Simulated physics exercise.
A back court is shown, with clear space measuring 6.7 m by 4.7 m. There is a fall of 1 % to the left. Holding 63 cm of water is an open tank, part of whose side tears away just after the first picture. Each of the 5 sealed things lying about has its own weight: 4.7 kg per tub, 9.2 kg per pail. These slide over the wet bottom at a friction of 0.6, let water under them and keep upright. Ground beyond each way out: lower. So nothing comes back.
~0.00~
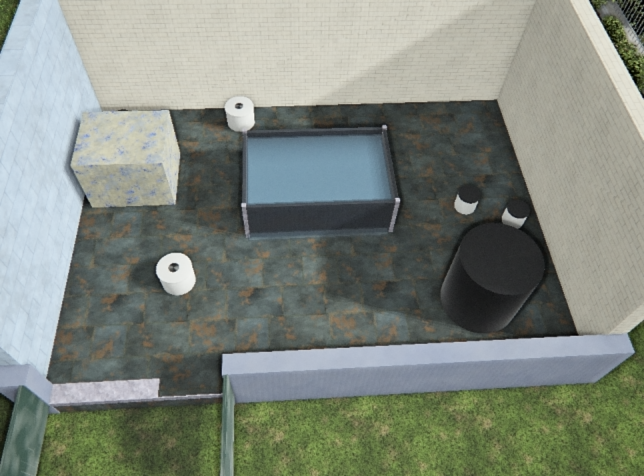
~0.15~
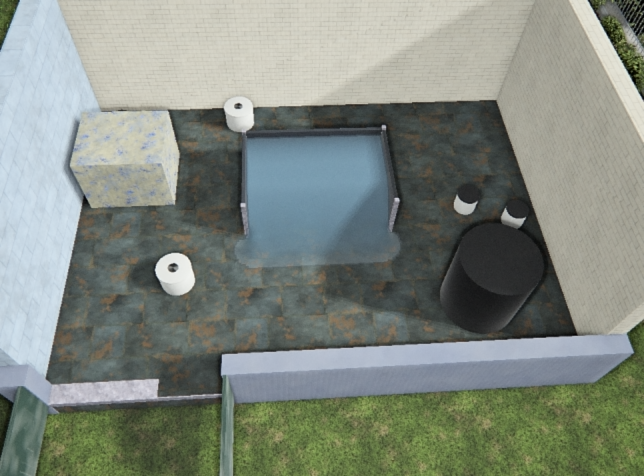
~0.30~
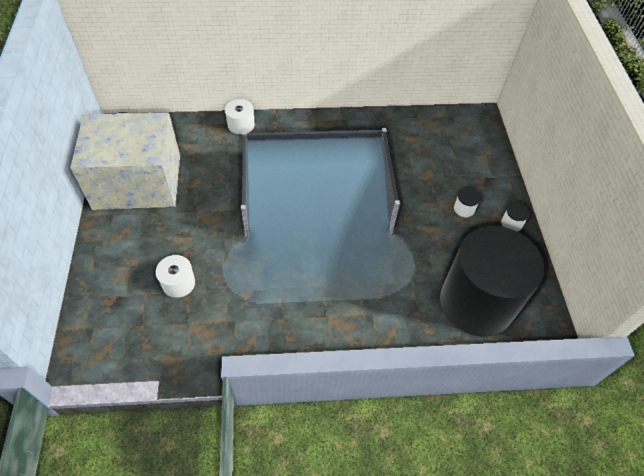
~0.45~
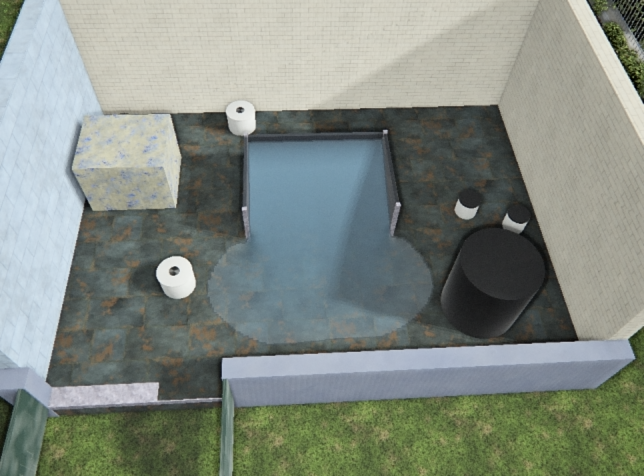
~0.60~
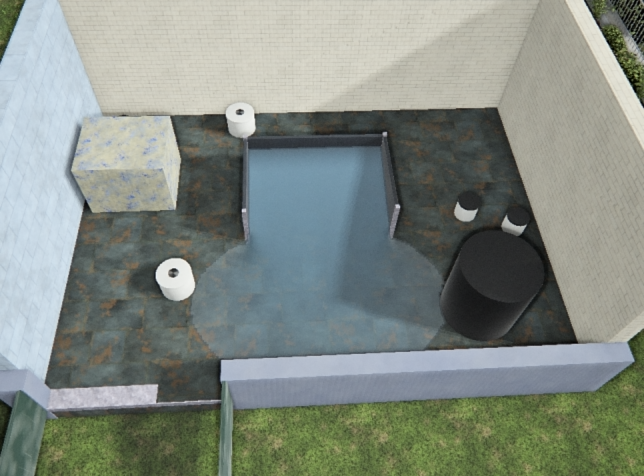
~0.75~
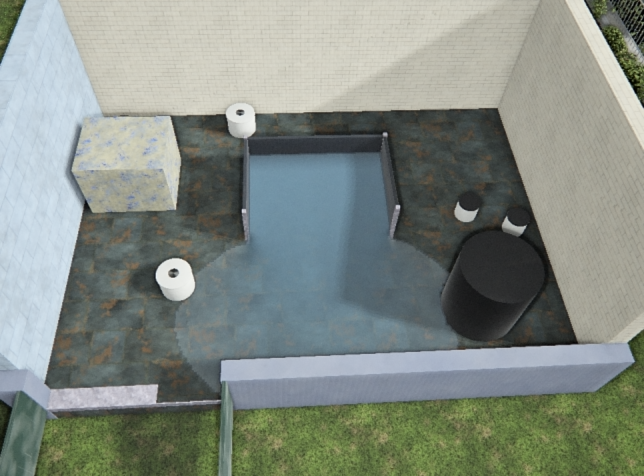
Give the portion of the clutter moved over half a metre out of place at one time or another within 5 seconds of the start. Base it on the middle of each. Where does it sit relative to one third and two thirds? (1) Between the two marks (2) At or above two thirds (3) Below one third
Below one third (3).
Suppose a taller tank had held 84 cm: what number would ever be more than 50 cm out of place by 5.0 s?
In that case the number is 3.
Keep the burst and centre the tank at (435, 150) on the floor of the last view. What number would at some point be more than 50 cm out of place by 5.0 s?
Result: 3.
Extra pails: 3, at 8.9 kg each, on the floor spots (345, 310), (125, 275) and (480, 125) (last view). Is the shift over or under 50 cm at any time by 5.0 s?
Note, in sequence: Over threshold; under threshold; under threshold.
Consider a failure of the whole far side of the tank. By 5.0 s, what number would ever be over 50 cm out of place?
2.
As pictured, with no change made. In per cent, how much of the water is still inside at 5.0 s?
Remaining: Approx. 80 per cent.
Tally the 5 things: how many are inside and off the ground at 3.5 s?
Then: 0.
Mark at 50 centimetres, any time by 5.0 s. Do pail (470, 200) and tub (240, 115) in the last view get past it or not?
Within the mark, within the mark.
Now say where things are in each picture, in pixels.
A tub at (174, 268), on the bottom; a tub at (239, 106), on the bottom; 2.6 m2 under water; 0 of 5 have shifted, in the first picture.
A tub at (174, 268), on the bottom; a tub at (239, 106) rests on the ground; 3.8 m2 under water; 0 of 5 have shifted, in the second picture.
A tub at (174, 270), on the bottom; a tub at (239, 109), on the bottom; water covers 5.1 m2; 0 of 5 have shifted, in the third picture.
A tub at (174, 271) rests on the ground; a tub at (240, 110) rests on the ground; water covers 6.7 m2; 0 of 5 have shifted, in the fourth picture.
A tub at (174, 273), on the bottom; a tub at (240, 112) rests on the ground; water covers 8.4 m2; 0 of 5 have shifted, in the fifth picture.
A tub at (174, 273) rests on the ground; a tub at (240, 113), on the bottom; water covers 9.2 m2; 0 of 5 have shifted, in the sixth picture.
After 1.1 s 0 of 5 are over 50 cm from their spots; 0 afloat.
After 2.2 s 0 of 5 are over 50 cm from their spots; 0 afloat.
After 3.5 s 1 of 5 are over 50 cm from their spots; 0 afloat.
After 5.0 s 1 of 5 are over 50 cm from their spots, and 1 have been at some point; 1 afloat.
